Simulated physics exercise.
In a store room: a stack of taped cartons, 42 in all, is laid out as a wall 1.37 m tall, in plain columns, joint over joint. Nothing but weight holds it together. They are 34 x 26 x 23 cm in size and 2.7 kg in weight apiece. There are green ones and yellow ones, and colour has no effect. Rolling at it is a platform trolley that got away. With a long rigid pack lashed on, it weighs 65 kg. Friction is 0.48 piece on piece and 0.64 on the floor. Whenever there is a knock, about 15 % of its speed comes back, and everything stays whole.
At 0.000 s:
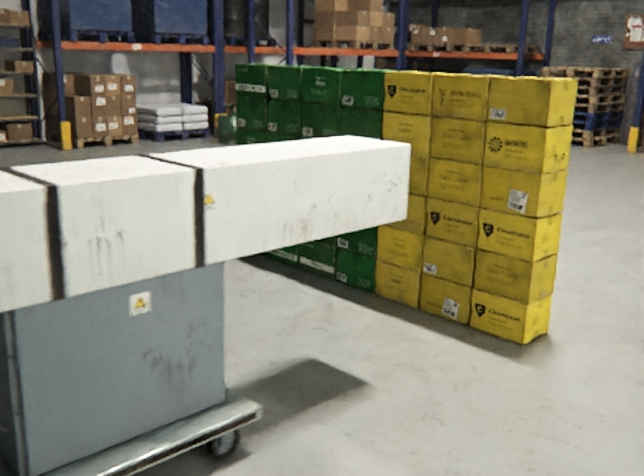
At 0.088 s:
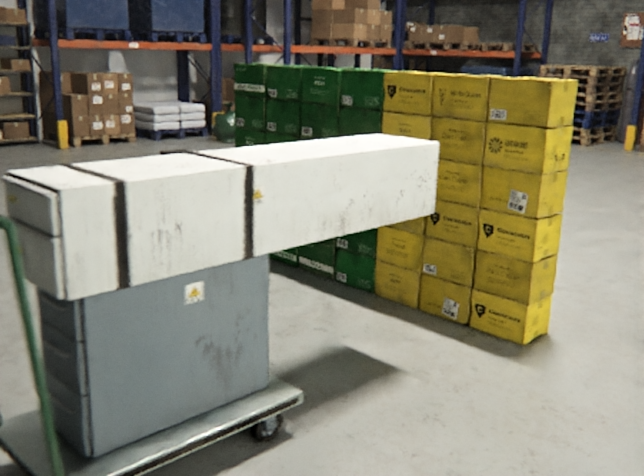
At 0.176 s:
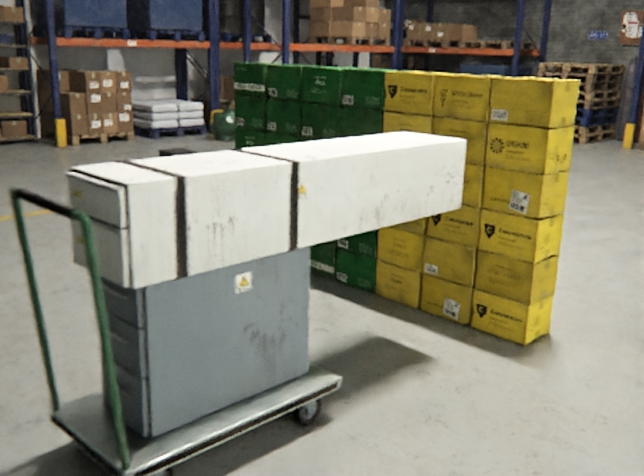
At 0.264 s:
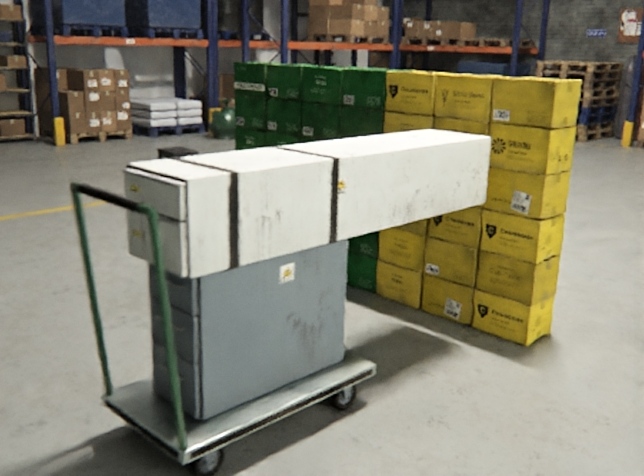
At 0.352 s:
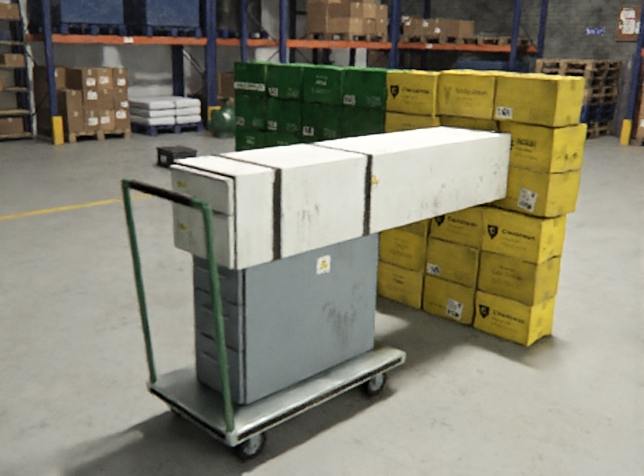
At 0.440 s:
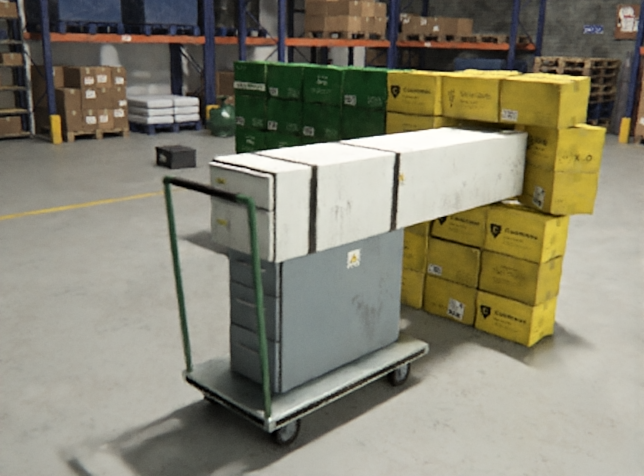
At the start, a platform trolley carrying a long white pack on a grey cabinet stands partly in view, left of a wall of green and yellow cartons. It rolls rightward, its green handle coming into view, until the pack's end pushes into the yellow side, shifting and slightly tilting several upper cartons.
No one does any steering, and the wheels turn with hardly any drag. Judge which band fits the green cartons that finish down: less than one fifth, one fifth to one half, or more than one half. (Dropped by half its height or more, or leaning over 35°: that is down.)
The band is less than one fifth.
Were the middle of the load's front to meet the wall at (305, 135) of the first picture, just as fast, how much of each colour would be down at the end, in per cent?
Yellow 0 %, green 20 %.
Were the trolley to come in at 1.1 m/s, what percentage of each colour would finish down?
Yellow 50%, green 0%.
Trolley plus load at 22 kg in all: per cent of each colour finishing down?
For yellow it's 30, for green it's 0 in a hundred.
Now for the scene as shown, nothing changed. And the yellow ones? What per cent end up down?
Colour yellow - 30 percent down at the end.
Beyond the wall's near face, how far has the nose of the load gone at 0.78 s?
85 cm.
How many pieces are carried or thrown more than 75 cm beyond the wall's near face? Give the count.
Roughly 4.
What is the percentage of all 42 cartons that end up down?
It works out at roughly 10 per cent.
After 0.78 s, load 83 cm past the wall's line, still rolling; none of the 24 green cartons down (5 of 42 in all colours); top green carton unmoved.
After 1.20 s, load 1.19 m past the wall's line, still rolling; none of the 24 green cartons down (5 of 42 in all colours); top green carton unmoved; top yellow carton leaning 4°.
At rest (4.5 s), load 1.10 m past the wall's line, stopped; none of the 24 green cartons down (5 of 42 in all colours); top green carton unmoved; top yellow carton shifted 9 cm. That is 0 per cent. As the last picture would show them, middles, top green carton near (263, 78), top yellow carton near (435, 92).
